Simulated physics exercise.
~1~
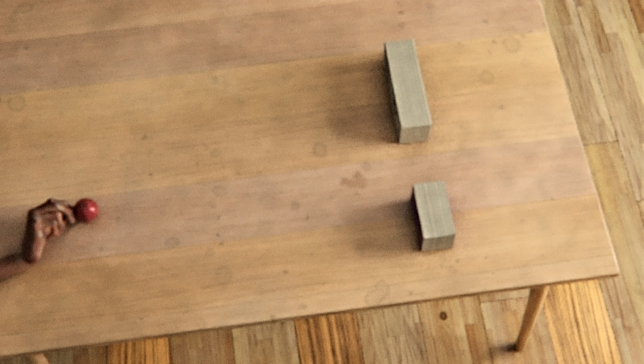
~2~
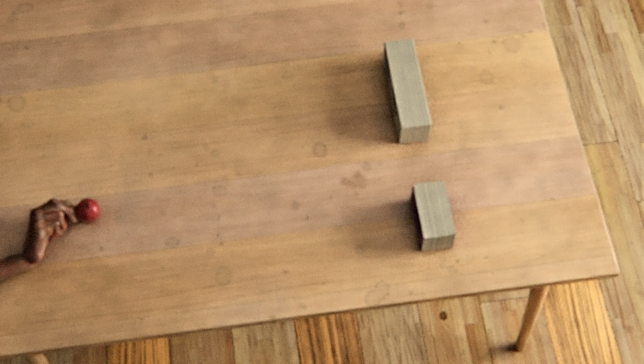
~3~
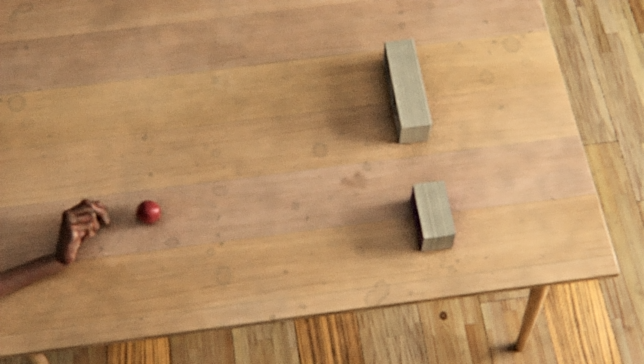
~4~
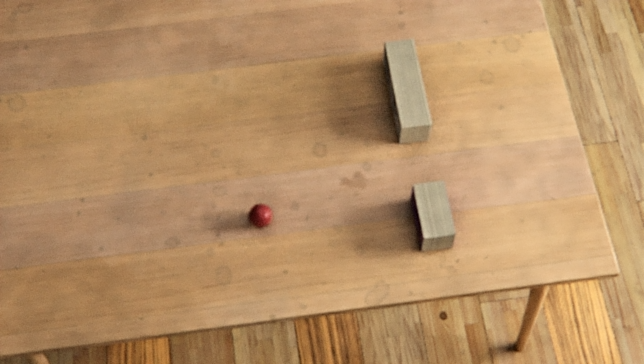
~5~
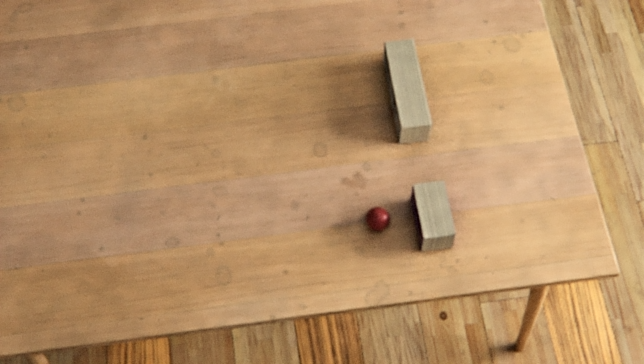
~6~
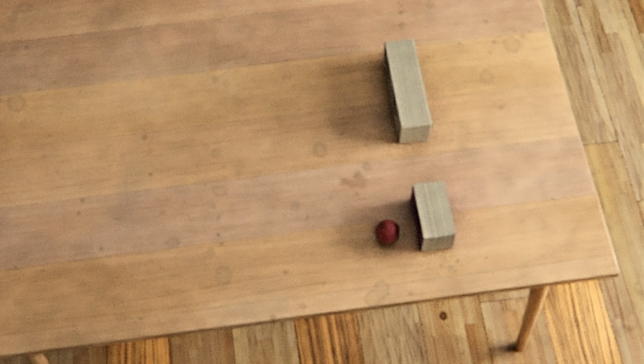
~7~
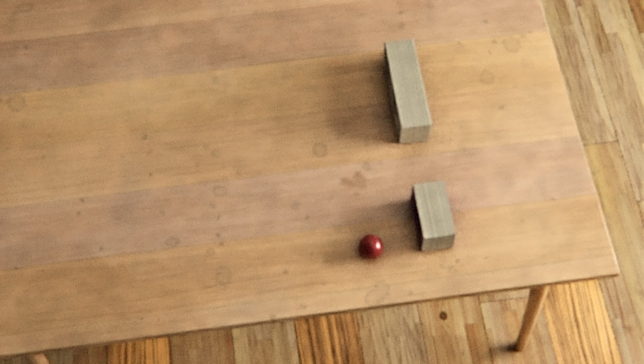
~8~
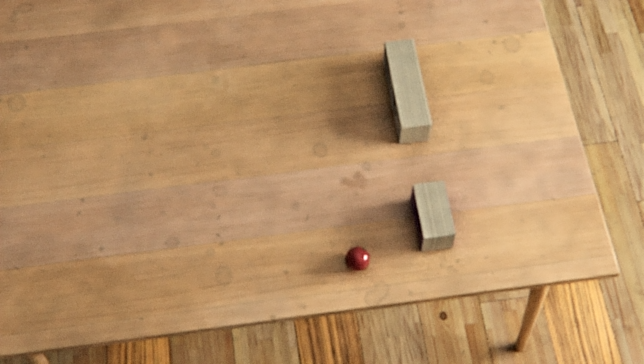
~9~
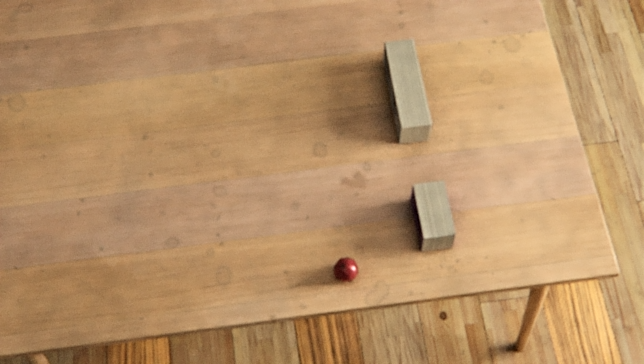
A hand at the left edge of a wooden table holds a small round red object, seen from above at an angle, with wooden flooring visible beyond the table. Two grey-beige blocks stand toward the right, a longer one farther back and a shorter one nearer the front, with a gap between them. The hand releases the red ball-like object and draws back out of view as it rolls right. It misses the gap and hits the nearer block, then rebounds, rolling left and toward the front edge. It ends on the table, just short of that edge.
